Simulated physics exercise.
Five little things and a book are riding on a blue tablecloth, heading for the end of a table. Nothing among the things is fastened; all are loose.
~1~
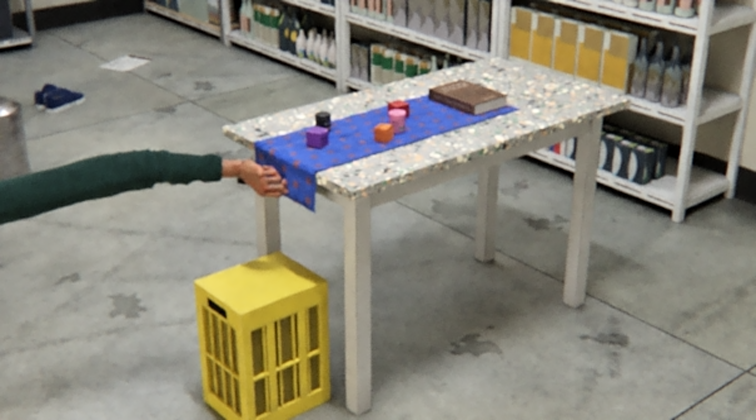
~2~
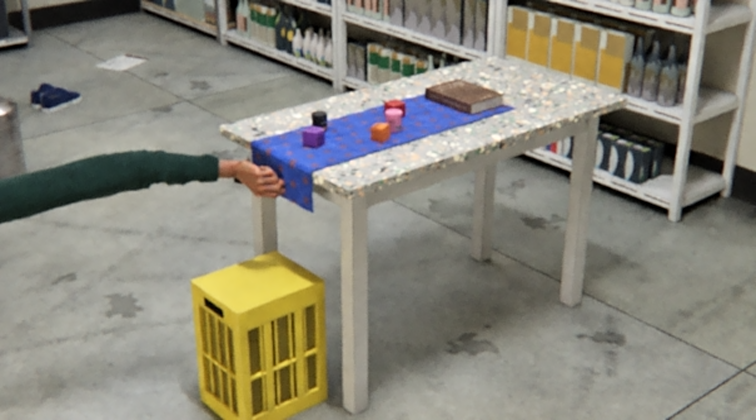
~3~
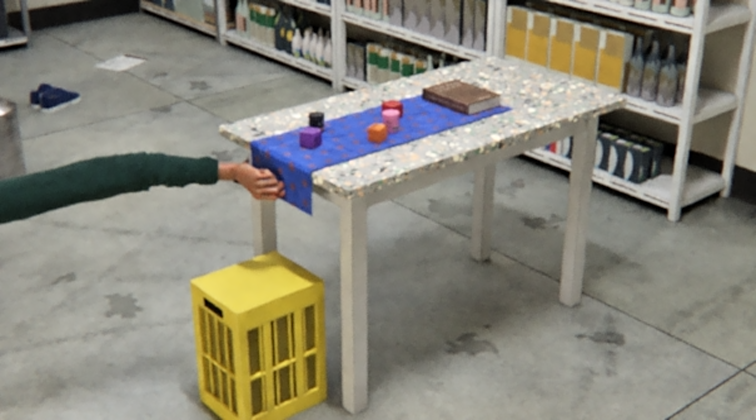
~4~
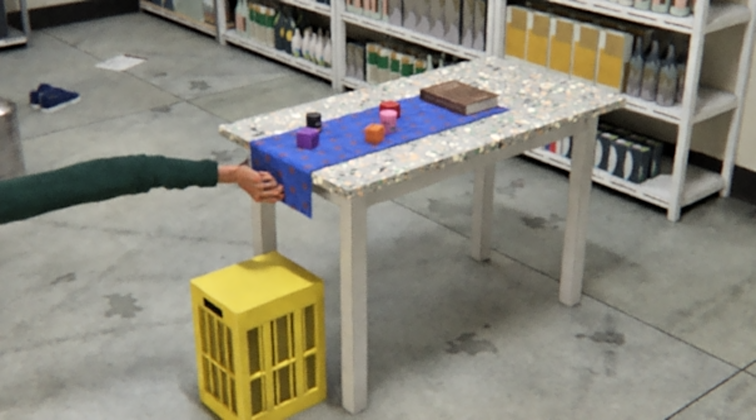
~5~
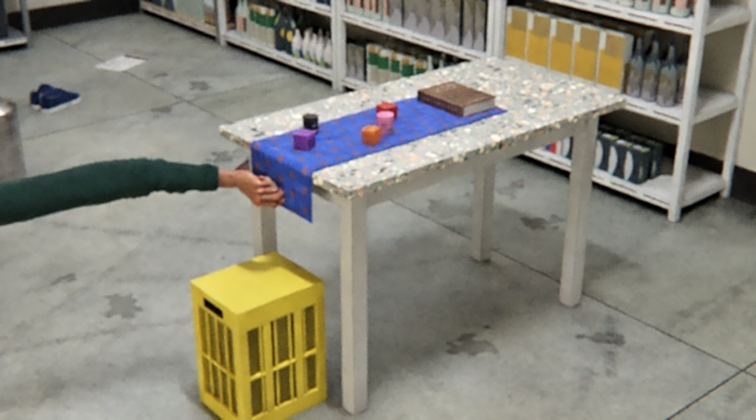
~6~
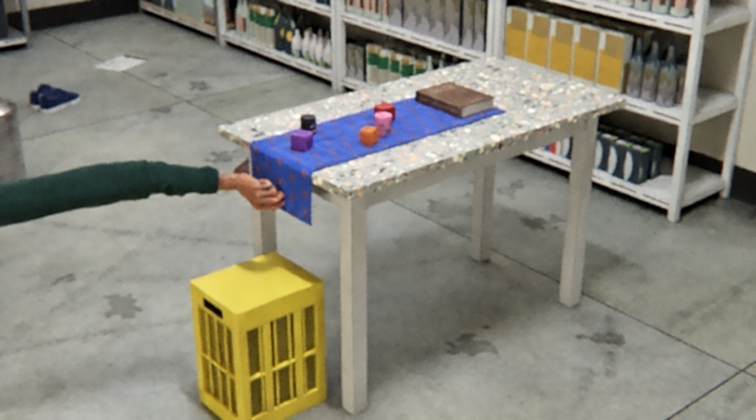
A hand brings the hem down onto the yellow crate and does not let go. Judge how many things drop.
My judgement: Two.
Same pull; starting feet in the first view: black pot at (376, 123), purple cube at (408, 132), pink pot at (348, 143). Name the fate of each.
Of the three, the black pot stays aloft, the purple cube stays aloft and the pink pot ends off the top.
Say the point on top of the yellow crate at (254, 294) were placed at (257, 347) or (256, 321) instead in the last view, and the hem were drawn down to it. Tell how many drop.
4 and 3.
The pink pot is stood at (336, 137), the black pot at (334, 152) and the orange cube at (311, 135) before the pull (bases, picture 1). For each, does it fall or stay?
The pink pot topples down; the black pot topples down; and the orange cube topples down.
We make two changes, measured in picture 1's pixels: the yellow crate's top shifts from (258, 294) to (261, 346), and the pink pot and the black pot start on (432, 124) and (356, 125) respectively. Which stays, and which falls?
In the end the pink pot is still on top and the black pot is no longer on top.
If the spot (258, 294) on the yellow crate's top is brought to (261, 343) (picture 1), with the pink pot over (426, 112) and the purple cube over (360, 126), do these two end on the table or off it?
As for the pink pot, it holds its spot; as for the purple cube, it leaves the top.
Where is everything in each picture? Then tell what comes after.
In the first picture, hem (316, 214); purple cube (317, 130); black pot (323, 114); orange cube (384, 126); pink pot (397, 112); red cube (399, 103); top of the crate (258, 294).
In the second picture, hem (314, 213); purple cube (314, 129).
In the third picture, hem (312, 216); black pot (316, 114).
In the fourth picture, hem (312, 219); orange cube (375, 127); top of the crate (254, 294).
In the fifth picture, hem (312, 224); pink pot (385, 114).
In the sixth picture, hem (312, 226); purple cube (302, 133); black pot (308, 116); orange cube (369, 129); pink pot (383, 115); red cube (385, 105).
Soon after, hem near (282, 249); purple cube gone.
Then, hem on the crate; purple cube and black pot gone.
At rest, hem on the crate; purple cube and black pot gone. It carries off two.
